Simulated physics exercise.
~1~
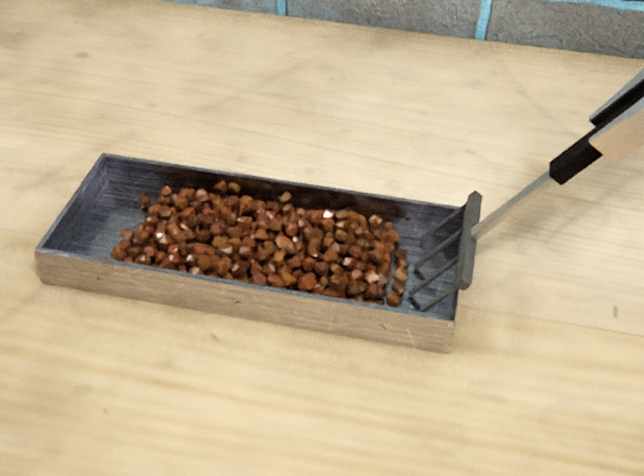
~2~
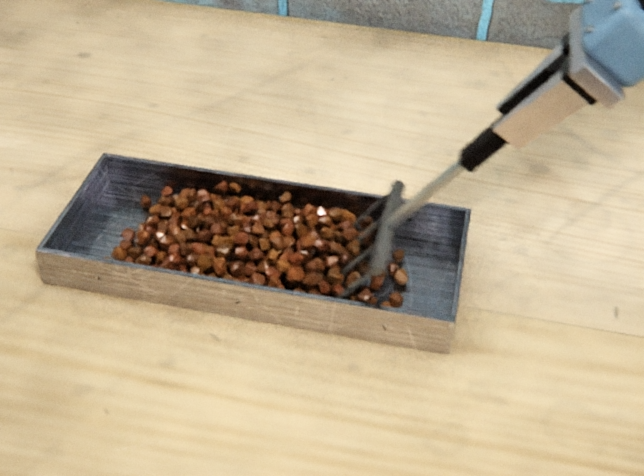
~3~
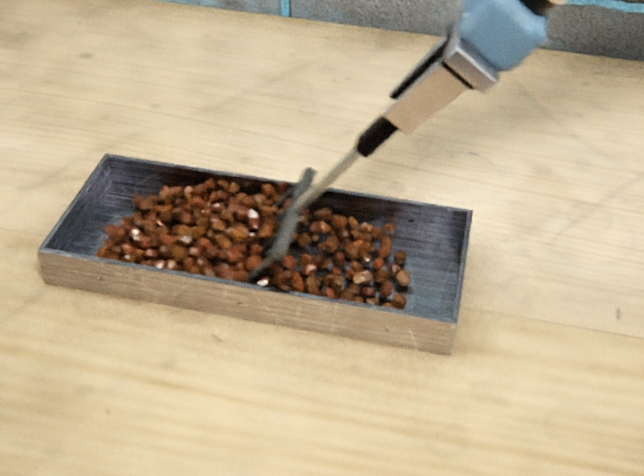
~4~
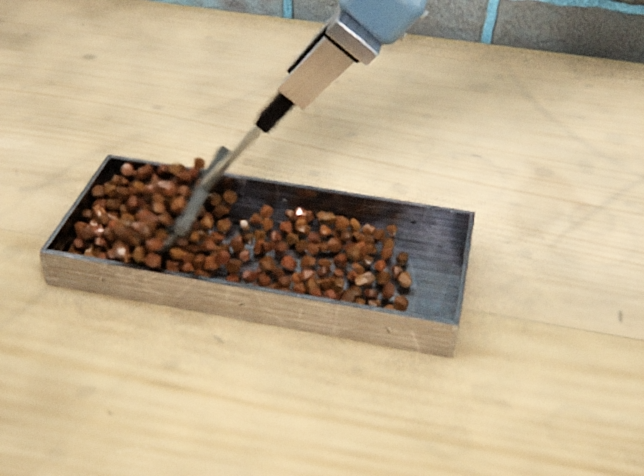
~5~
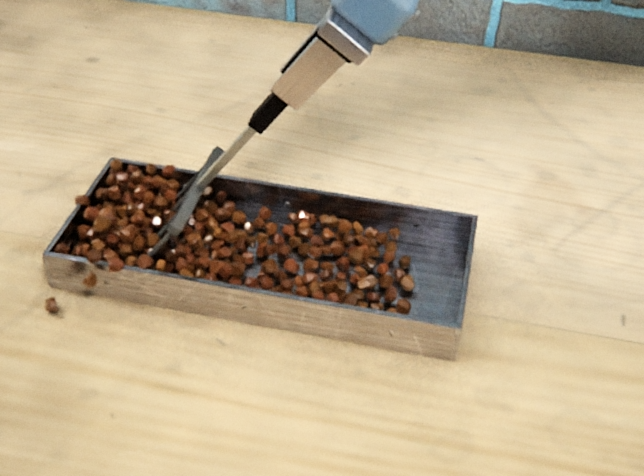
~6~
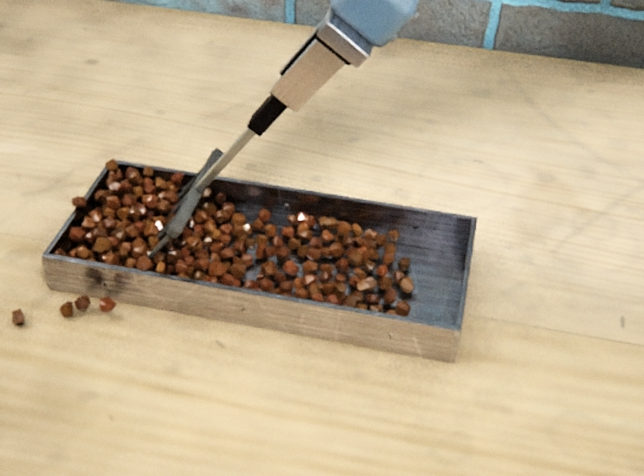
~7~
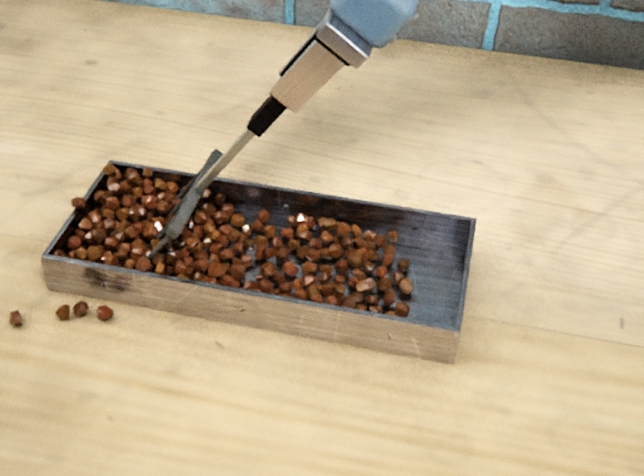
A robot arm with a dark rake drags reddish-brown pellets through a long, shallow grey tray on a pale wooden table, seen from above at an angle by a slightly swaying camera, with blue-lined grey bricks behind. The rake starts at the tray's right end and sweeps left into the pile. Pellets bunch ahead of it and heap against the left end, while others remain spread behind. As the rake stops short of that end, a few pellets tumble over the near side. They settle on the table at the lower left, and the rake rests among the remaining pellets.
